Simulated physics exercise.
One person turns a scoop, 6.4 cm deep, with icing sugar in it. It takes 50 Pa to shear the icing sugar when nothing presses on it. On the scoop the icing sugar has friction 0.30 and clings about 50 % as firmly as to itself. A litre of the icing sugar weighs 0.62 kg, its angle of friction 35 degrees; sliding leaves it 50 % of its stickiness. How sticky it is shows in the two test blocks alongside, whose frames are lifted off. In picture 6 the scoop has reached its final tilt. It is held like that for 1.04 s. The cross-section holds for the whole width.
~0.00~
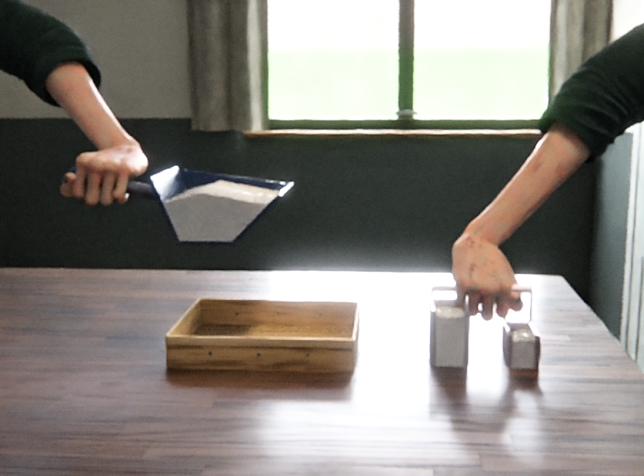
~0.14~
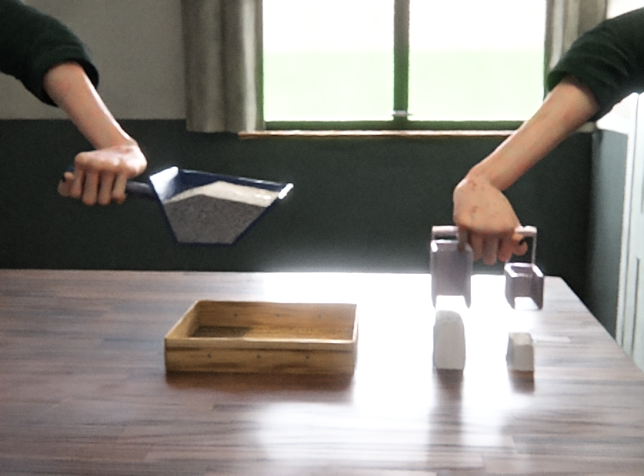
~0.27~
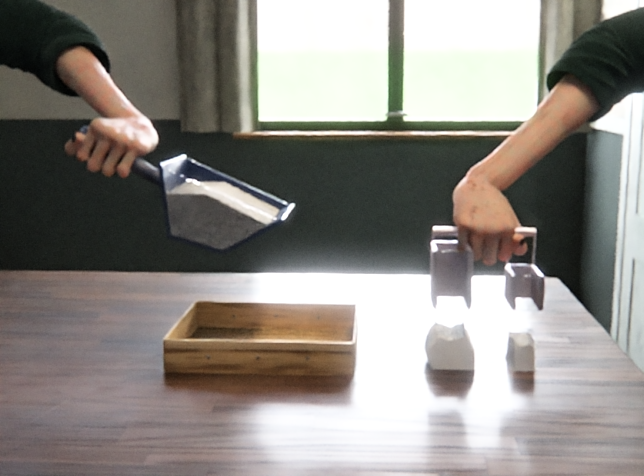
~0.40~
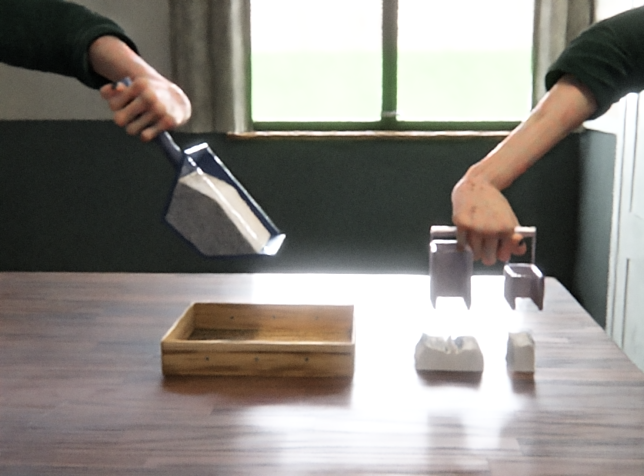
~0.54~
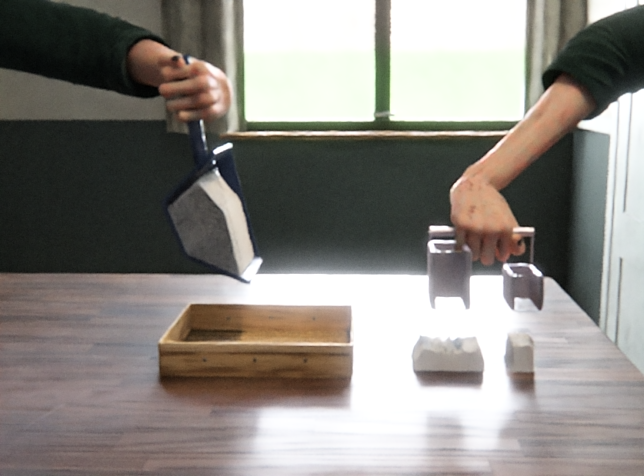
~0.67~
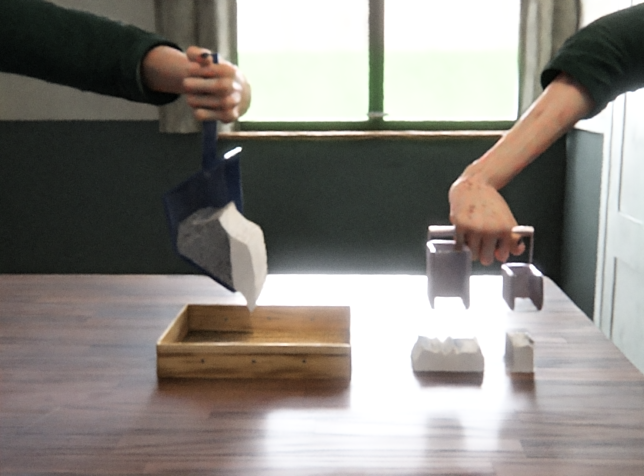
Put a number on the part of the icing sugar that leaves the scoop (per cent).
Expect roughly 100 %.
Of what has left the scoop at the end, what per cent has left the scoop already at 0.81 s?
Some 70 per cent.
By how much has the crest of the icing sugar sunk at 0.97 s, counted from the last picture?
Some 14.0 cm.
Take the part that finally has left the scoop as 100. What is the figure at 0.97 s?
About 100 %.
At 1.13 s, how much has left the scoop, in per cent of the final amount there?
Some 100 per cent.
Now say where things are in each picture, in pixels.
Lip at (277, 195), tilt 0 degrees; top of the icing sugar at (203, 194); blocks stand 7.0 cm, 3.8 cm (left to right), in the first picture.
Lip at (277, 197), tilt 1 degrees; top of the icing sugar at (199, 195); blocks stand 6.5 cm, 3.8 cm (left to right), in the second picture.
Lip at (280, 219), tilt 17 degrees; top of the icing sugar at (202, 194); blocks stand 4.9 cm, 3.8 cm (left to right), in the third picture.
Lip at (272, 253), tilt 43 degrees; top of the icing sugar at (183, 183); blocks stand 3.3 cm, 3.8 cm (left to right), in the fourth picture.
Lip at (249, 280), tilt 69 degrees; top of the icing sugar at (195, 182); blocks stand 3.2 cm, 3.8 cm (left to right), in the fifth picture.
Lip at (235, 289), tilt 80 degrees; top of the icing sugar at (216, 219); blocks stand 3.2 cm, 3.8 cm (left to right), in the sixth picture.
After 0.81 s, the scoop is at 80 degrees and 67 % has left it.
After 0.97 s, the scoop is at 80 degrees and 100 % has left it.
After 1.13 s, the scoop is at 80 degrees and 100 % has left it.
After 1.30 s, the scoop is at 80 degrees and 100 % has left it.
After 1.40 s, at the end, the scoop is at 80 degrees and 100 % has left it.
